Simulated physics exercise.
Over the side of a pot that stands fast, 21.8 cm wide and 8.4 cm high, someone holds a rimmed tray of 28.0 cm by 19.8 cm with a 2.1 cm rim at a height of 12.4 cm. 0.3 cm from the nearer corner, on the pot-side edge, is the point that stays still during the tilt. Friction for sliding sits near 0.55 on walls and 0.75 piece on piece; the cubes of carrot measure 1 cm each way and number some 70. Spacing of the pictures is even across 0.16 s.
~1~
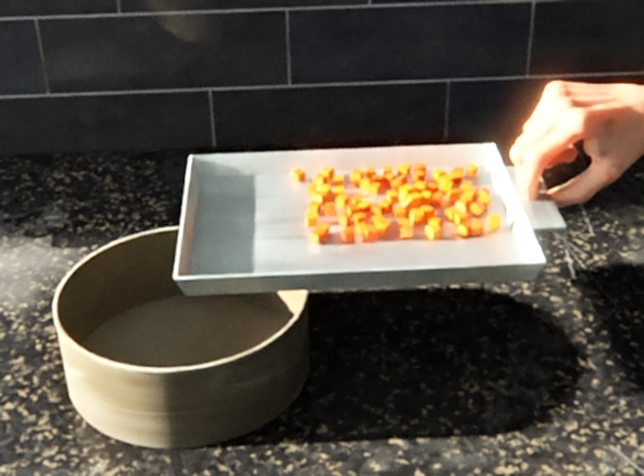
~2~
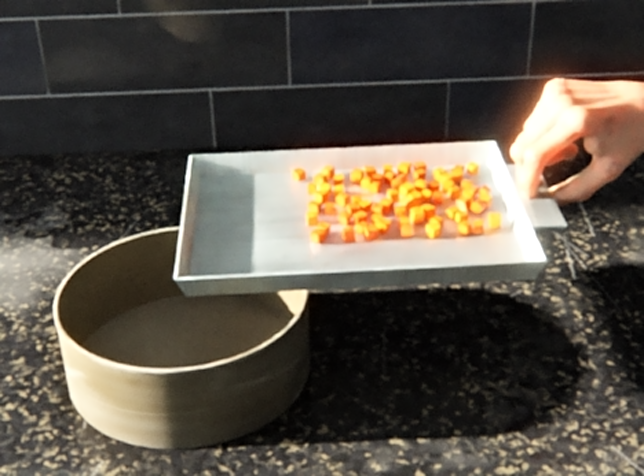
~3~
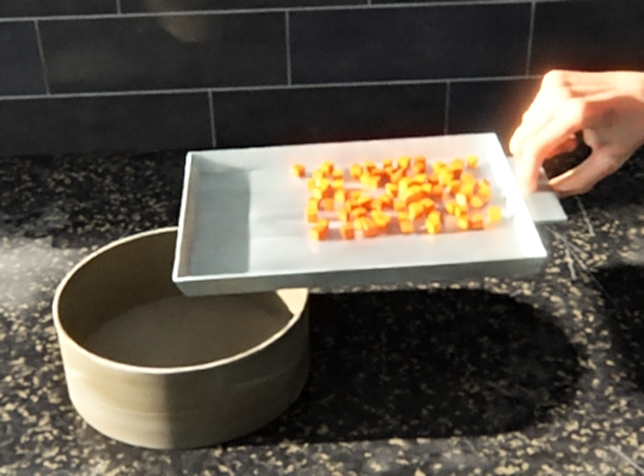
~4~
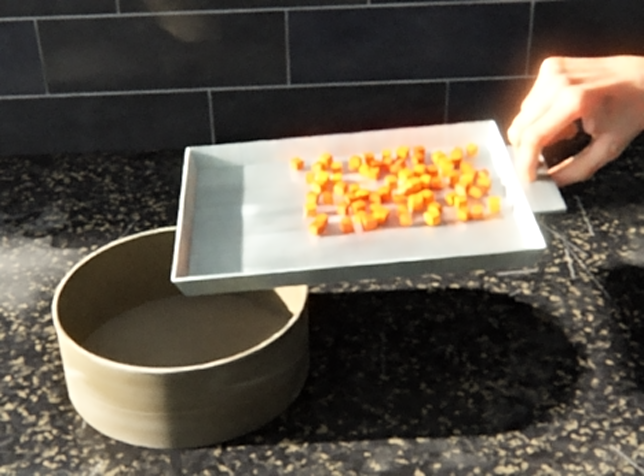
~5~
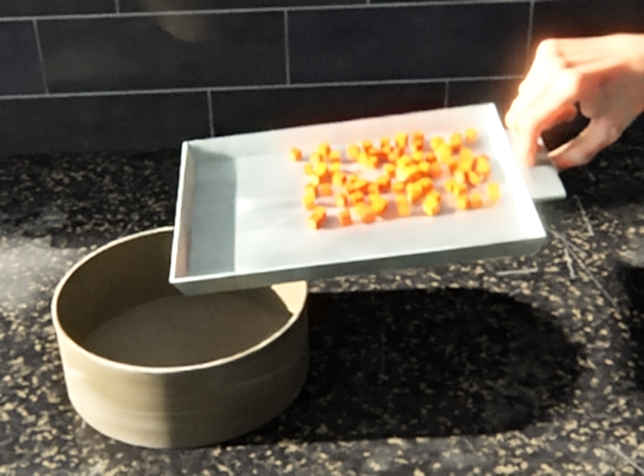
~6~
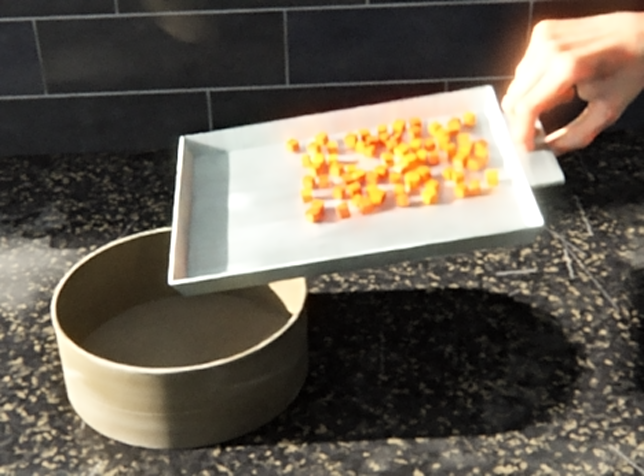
The video shows a hand holding a light rimmed tray of small orange cubes partly over a round pot on a dark speckled counter, then gradually raising its right side, tilting it slightly leftward while the cubes stay clustered.
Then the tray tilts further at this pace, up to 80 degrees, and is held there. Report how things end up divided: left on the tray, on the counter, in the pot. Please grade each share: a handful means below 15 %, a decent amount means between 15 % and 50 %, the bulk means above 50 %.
Left on the tray: A handful, counter: The bulk, pot: A decent amount.
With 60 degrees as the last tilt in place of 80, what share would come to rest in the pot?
About 35 in a hundred would end up in the pot.
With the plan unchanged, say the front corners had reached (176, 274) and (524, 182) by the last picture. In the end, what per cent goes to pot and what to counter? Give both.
That works out as pot 55 and counter 40.
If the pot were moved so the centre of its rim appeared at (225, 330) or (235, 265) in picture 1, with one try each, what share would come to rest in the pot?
First try about 70 per cent, second try about 0 per cent.
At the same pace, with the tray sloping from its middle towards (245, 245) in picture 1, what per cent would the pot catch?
Roughly 70 percent of them.
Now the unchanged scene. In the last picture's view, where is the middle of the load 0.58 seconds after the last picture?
Around (185, 258).
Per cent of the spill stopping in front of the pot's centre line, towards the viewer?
Estimate: Close to 100 per cent of the pieces.
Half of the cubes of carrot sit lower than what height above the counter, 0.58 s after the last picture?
Roughly 16 centimetres.
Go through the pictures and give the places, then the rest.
In the first picture, tray tilt 0 degrees, front corners at (184, 273) and (535, 258); middle of the pieces at (393, 197); pot at (182, 290).
In the second picture, tray tilt 0 degrees, front corners at (184, 274) and (536, 256); middle of the pieces at (394, 196).
In the third picture, tray tilt 2 degrees, front corners at (184, 274) and (536, 251); middle of the pieces at (393, 191).
In the fourth picture, tray tilt 4 degrees, front corners at (182, 274) and (535, 243), lowest corner left front; middle of the pieces at (392, 183).
In the fifth picture, tray tilt 7 degrees, front corners at (181, 275) and (534, 231), lowest corner left front; middle of the pieces at (391, 172).
In the sixth picture, tray tilt 10 degrees, front corners at (179, 276) and (533, 220), lowest corner left front; middle of the pieces at (389, 160); pot at (181, 291).
Then, 0.35 s after the last picture, tilt 45 degrees; the tray holds 100 %, the pot 0 %.
Then, 0.58 s after the last picture, tilt 67 degrees; the tray holds 95 %, the pot 0 %.
Then, 0.92 s after the last picture, tilt 80 degrees; the tray holds 10 %, the pot 20 %.
In the end, tray 5 %, counter 65 %, pot 30 %.
